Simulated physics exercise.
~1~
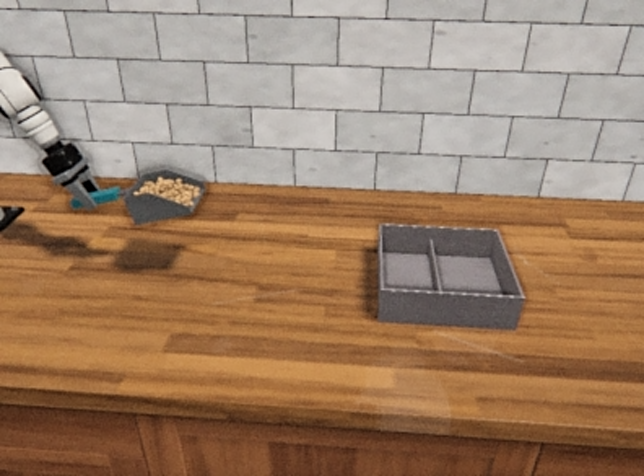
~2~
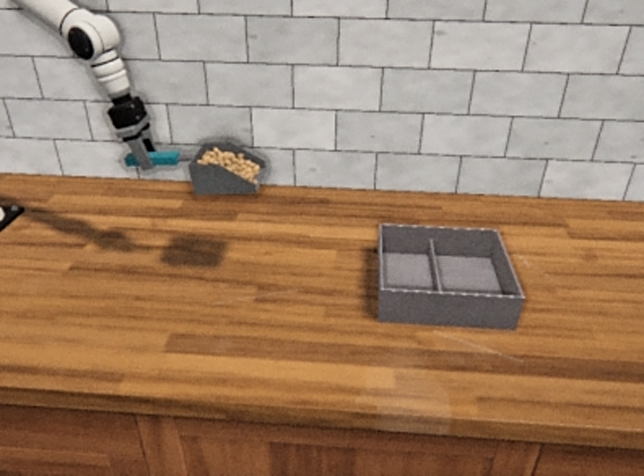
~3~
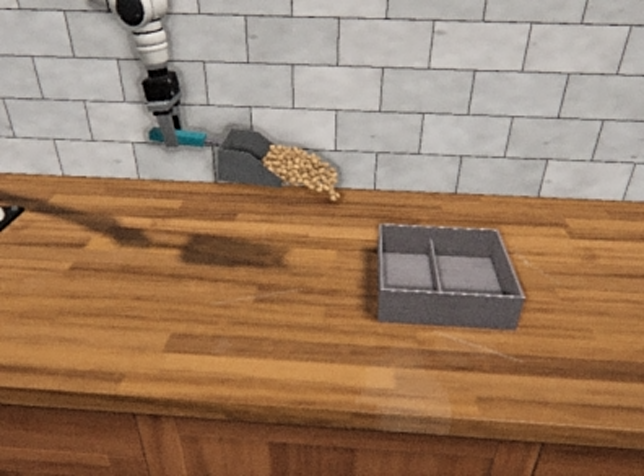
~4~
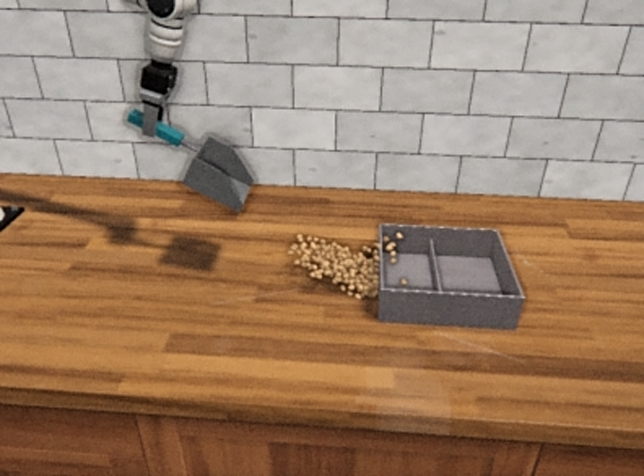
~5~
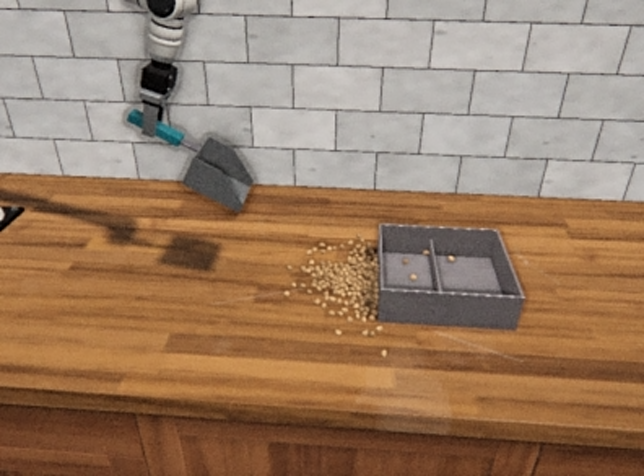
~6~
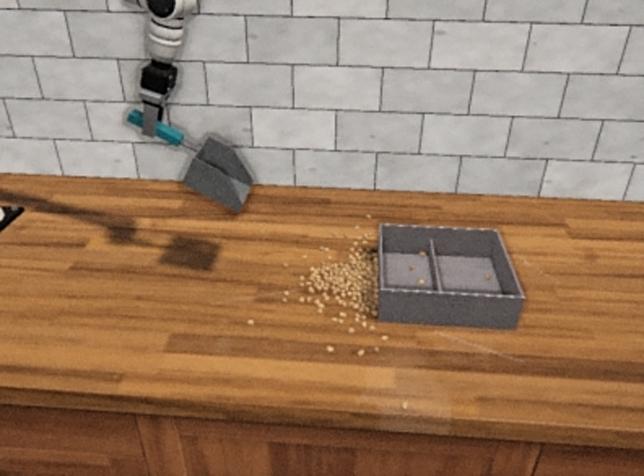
On a wooden counter, a robot arm swings a scoop forward, spilling most beans beside a divided gray bin.
